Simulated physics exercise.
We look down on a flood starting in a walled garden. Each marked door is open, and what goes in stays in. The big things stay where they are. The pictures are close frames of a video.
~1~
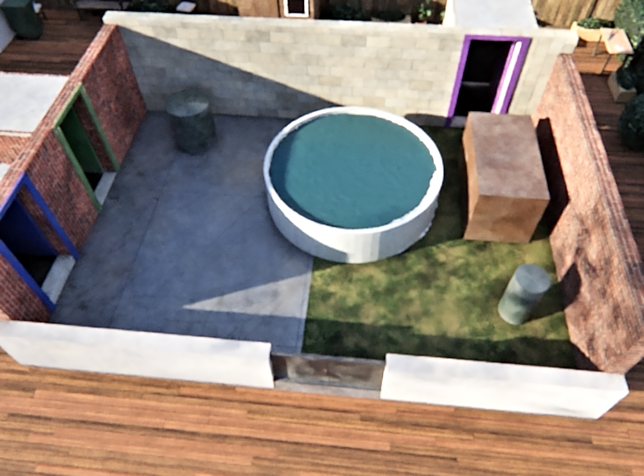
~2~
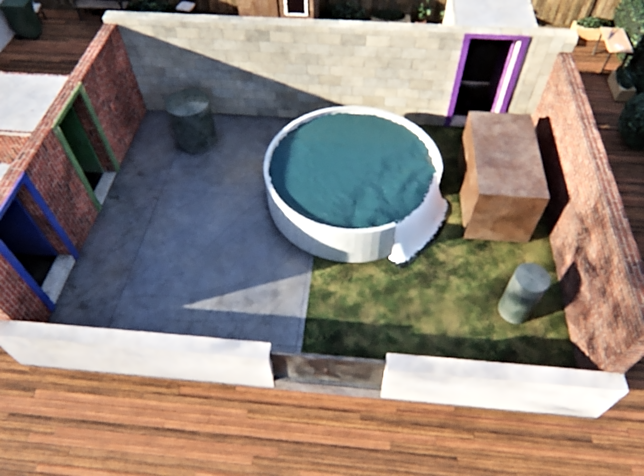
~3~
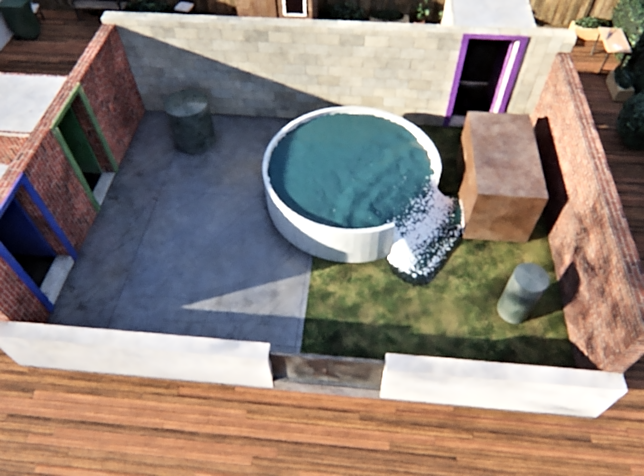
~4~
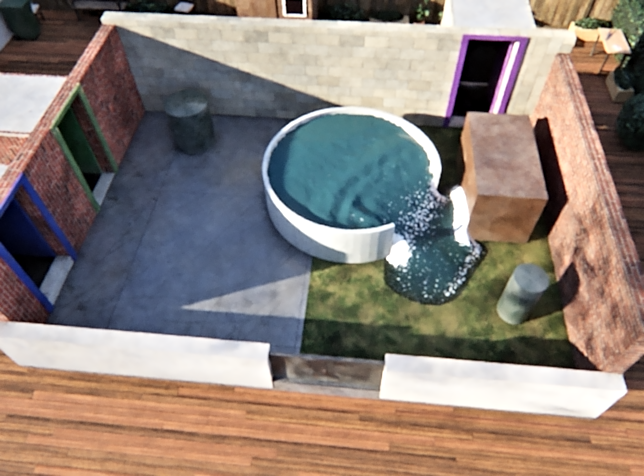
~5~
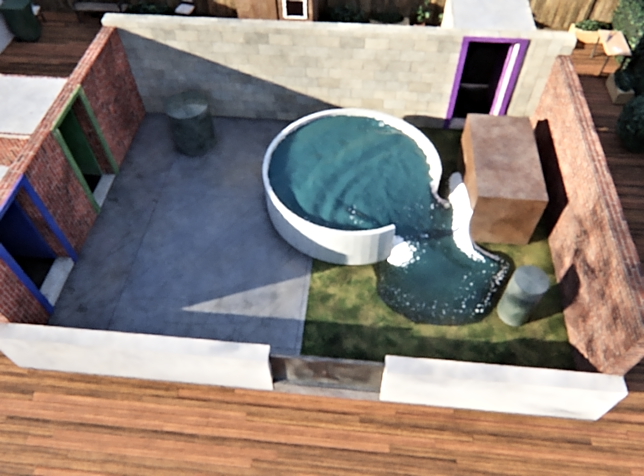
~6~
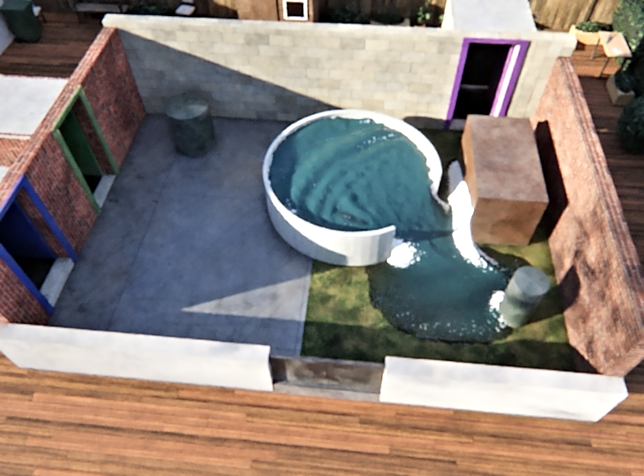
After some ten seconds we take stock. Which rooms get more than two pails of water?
In the end: The green door lets in a lot; the purple door lets in a lot; the blue door admits no more than that.
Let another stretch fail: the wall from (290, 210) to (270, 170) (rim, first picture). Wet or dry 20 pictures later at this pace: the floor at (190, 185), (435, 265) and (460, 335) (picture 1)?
As listed: Awash, dry, dry.
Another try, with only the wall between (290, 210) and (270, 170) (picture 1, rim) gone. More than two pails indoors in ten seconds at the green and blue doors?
My reading: Green floods, blue lets more in.
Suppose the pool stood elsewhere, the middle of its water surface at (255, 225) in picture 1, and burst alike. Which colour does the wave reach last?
It is the green-painted one.
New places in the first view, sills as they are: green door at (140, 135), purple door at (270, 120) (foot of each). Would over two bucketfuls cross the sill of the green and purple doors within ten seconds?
Then: Green is over; purple lets less in.
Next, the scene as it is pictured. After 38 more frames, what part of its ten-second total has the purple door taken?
Near 50 in a hundred.
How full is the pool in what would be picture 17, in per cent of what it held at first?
About 60 per cent.
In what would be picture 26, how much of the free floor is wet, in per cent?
About 50 per cent.
A moment on, water covers 25 % of the floor; the green door not reached, the purple door not reached, the blue door not reached.
Next, water covers 30 % of the floor; the green door not reached, the purple door wet at the sill, nothing in, the blue door not reached.
Then, water covers 50 % of the floor; the green door not reached, the purple door under two buckets in, the blue door not reached.
Later, water covers 90 % of the floor; the green door not reached, the purple door over two buckets in, the blue door wet at the sill, nothing in.
In the end, water covers 100 % of the floor; the green door over two buckets in, the purple door far over two buckets in, the blue door wet at the sill, nothing in.
